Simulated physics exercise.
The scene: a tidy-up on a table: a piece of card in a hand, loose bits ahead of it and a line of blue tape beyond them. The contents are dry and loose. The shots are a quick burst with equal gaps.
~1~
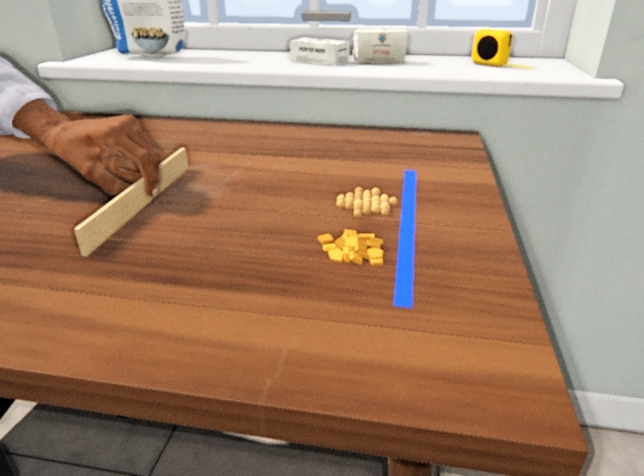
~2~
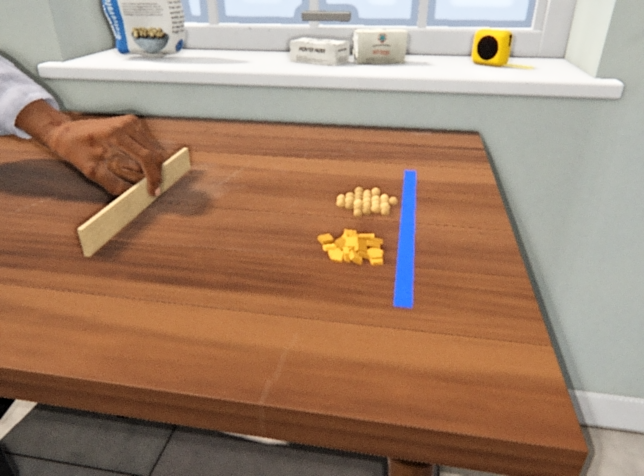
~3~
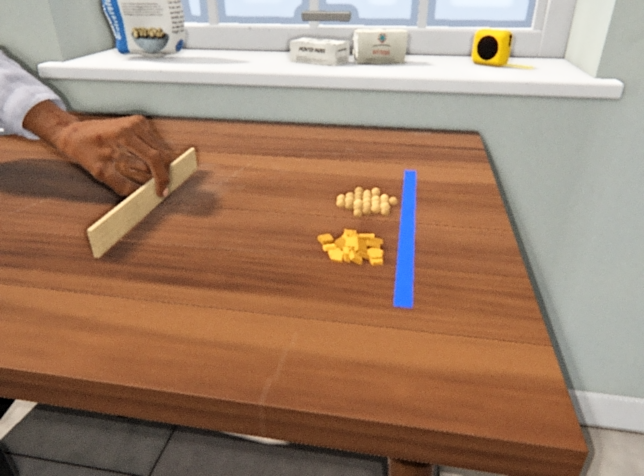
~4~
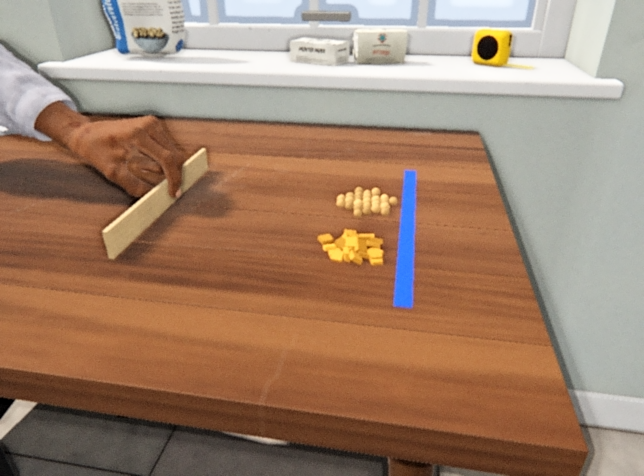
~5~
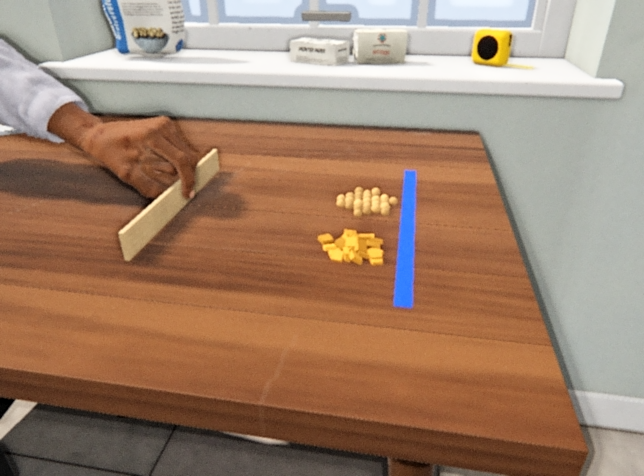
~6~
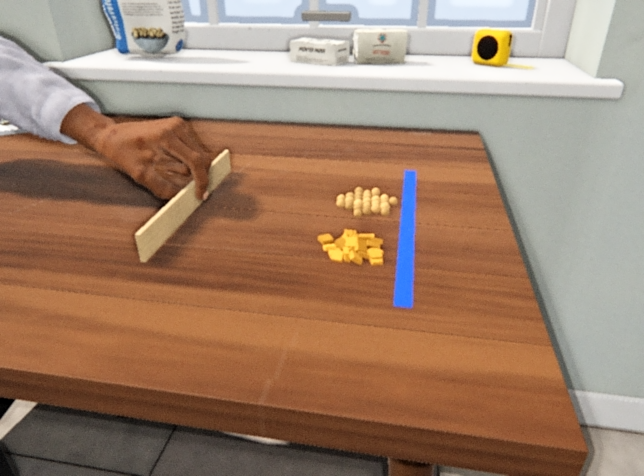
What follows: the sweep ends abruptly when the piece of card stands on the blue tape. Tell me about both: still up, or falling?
Nearer portion: It remains up there. Farther portion: It partly drops off.
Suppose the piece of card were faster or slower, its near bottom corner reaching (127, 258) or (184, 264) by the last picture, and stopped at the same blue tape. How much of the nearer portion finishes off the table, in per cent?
In turn 0 and 0 in a hundred.
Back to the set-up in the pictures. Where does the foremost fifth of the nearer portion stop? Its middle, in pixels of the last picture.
At about (462, 261).
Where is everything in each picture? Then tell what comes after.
Piece of card at (91, 233), at rest; blue tape at (410, 175), well back from the edge; edge at (514, 234); nearer portion at (350, 249), a few small crackers; farther portion at (367, 202), some round wooden beads, in the first frame.
Piece of card at (94, 233); farther portion at (367, 202), in the second frame.
Piece of card at (103, 234); nearer portion at (350, 249), in the third frame.
Piece of card at (118, 235); farther portion at (367, 202), in the fourth frame.
Piece of card at (133, 237); nearer portion at (350, 249), in the fifth frame.
Piece of card at (149, 238); blue tape at (410, 175); edge at (514, 234); nearer portion at (350, 249); farther portion at (367, 202), in the sixth frame.
Then, 0.47 s after the last picture, piece of card still moving, near (305, 193); nearer portion all on the table, its front near (377, 261); farther portion all on the table, its front near (393, 201).
Then, 0.96 s after the last picture, piece of card stopped at the blue tape; nearer portion all on the table, its front near (463, 258); farther portion all on the table, its front near (449, 194).
Then, 1.24 s after the last picture, piece of card stopped at the blue tape; nearer portion all on the table, its front near (464, 258); farther portion all on the table, its front near (506, 196).
At rest, piece of card stopped at the blue tape; nearer portion all on the table, its front near (464, 258); farther portion all over the edge.
